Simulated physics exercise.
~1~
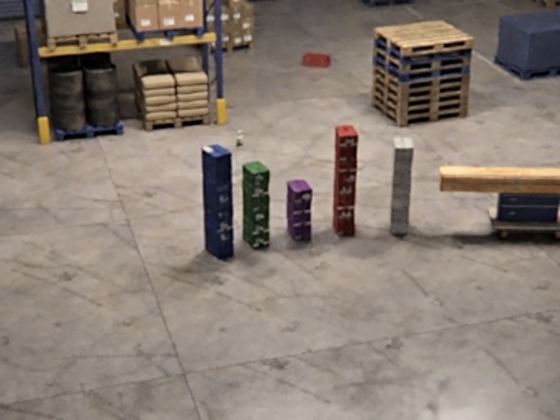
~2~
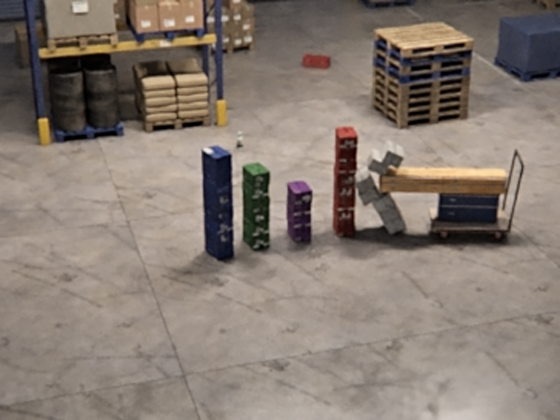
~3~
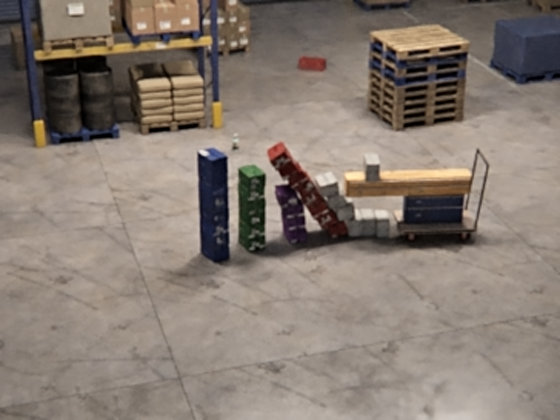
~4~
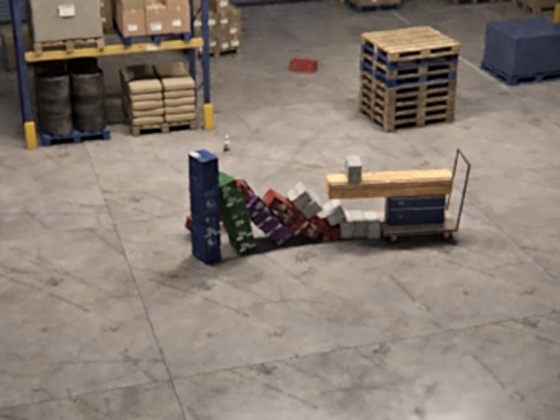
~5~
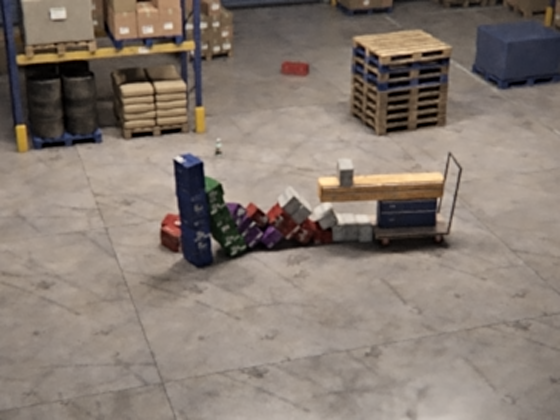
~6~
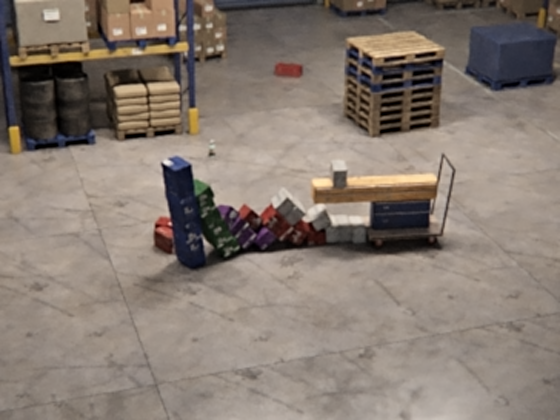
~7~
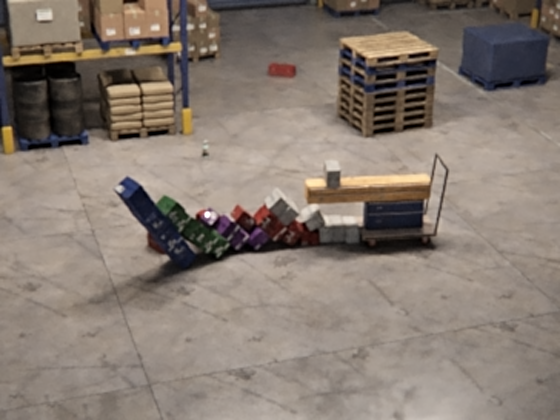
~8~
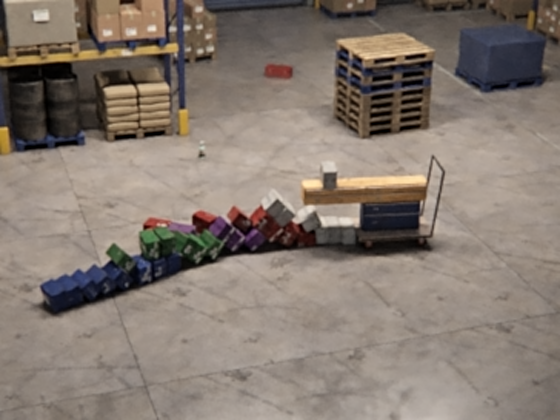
A concrete warehouse floor is seen from above, with racking at the upper left and stacked pallets behind. Five piles of boxes stand in a row, blue, green, short purple, red and pale grey from left to right. A trolley carrying a long wooden case rolls in from the right and knocks over the grey pile, leaving one grey box on the case. The red pile tips left over the purple one, which collapses against the green. The green pile leans into the tall blue pile, which slowly topples left. The boxes end in a long, jumbled line beside the stopped trolley.
